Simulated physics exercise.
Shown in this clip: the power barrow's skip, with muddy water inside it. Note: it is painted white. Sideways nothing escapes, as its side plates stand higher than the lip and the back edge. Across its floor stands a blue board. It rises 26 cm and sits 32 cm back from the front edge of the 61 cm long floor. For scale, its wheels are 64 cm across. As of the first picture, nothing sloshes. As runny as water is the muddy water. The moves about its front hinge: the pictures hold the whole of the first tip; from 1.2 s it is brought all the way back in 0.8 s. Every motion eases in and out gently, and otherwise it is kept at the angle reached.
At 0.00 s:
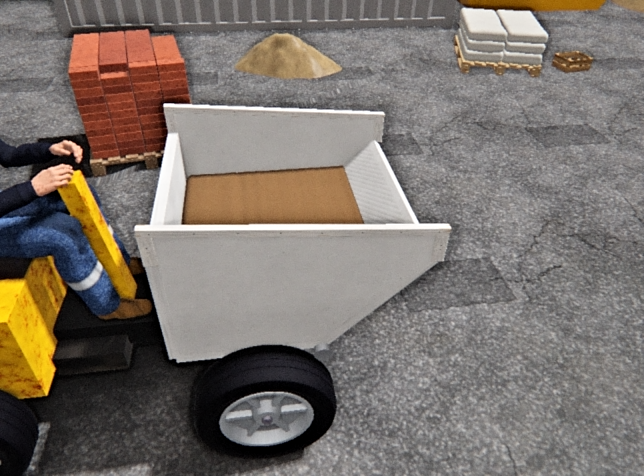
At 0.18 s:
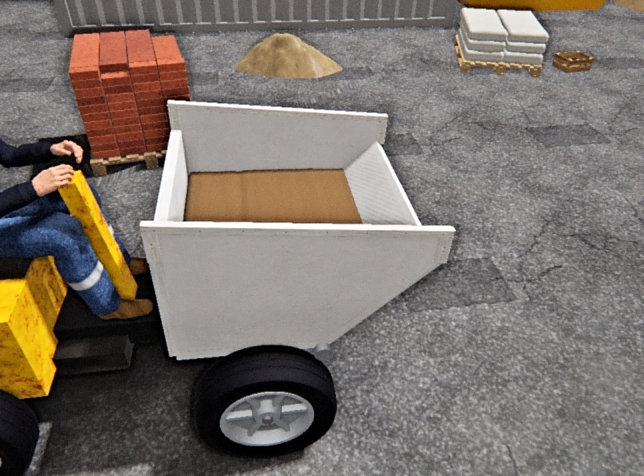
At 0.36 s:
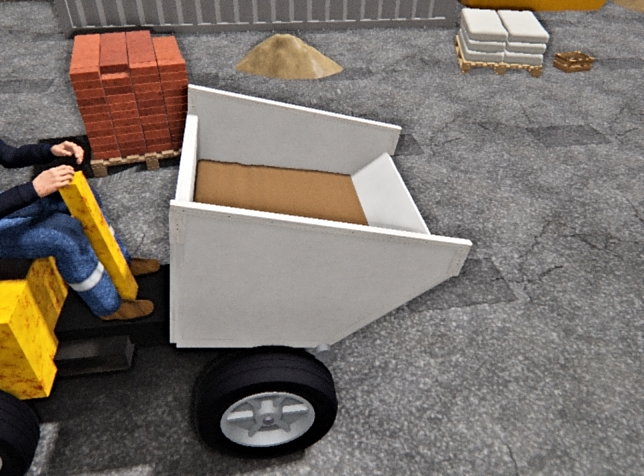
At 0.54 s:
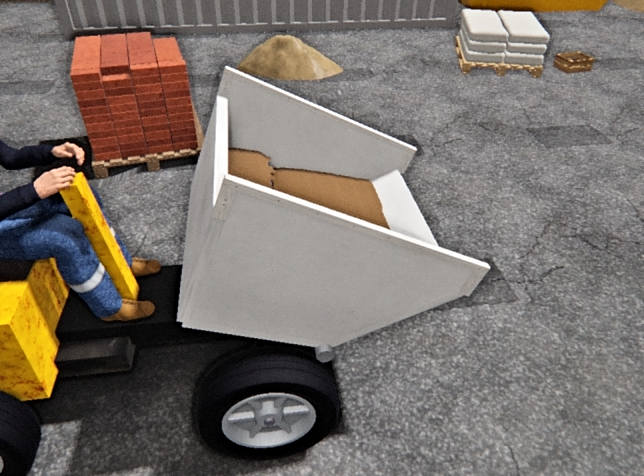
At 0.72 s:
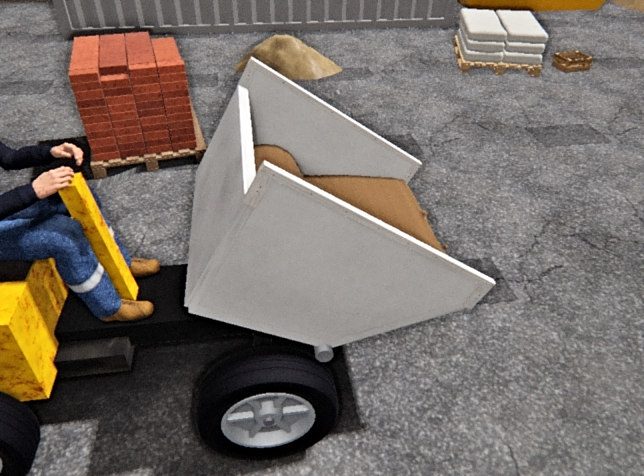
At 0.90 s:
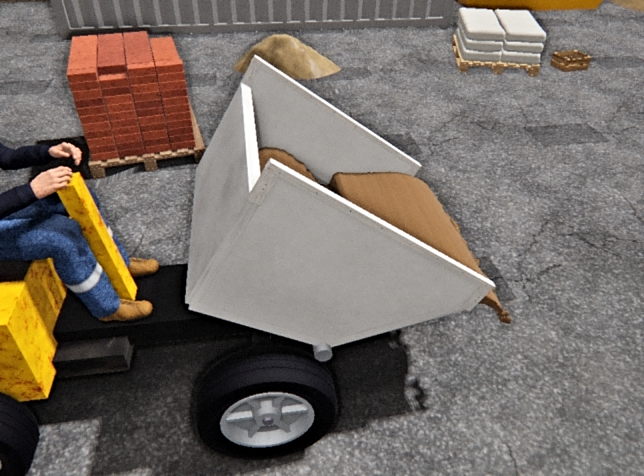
Seated driver in jeans on a yellow machine as its white skip tilts forwards to the right, brown muddy water starting to pour over the lip.
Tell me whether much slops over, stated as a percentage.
Roughly 40 per cent slops over.
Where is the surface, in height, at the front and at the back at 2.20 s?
Close to 16 cm in front, close to 14 cm behind.
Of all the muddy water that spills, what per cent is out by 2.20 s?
100 %.
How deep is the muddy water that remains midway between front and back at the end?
I'd put it at some 14 cm.
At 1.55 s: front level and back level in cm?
Front level 12 cm, back level 14 cm.
By 1.55 s the skip is at 19° forwards, the surface stands 14 cm at the back and 12 cm at the front; 38 per cent is out, over the front.
By 2.20 s the surface stands 15 cm at the back and 17 cm at the front; 39 per cent is out, over the front.
By 2.80 s the surface stands 18 cm at the back and 15 cm at the front; 39 per cent is out, over the front.
By 4.89 s 40 per cent is out, over the front, 79 of 199 litres.
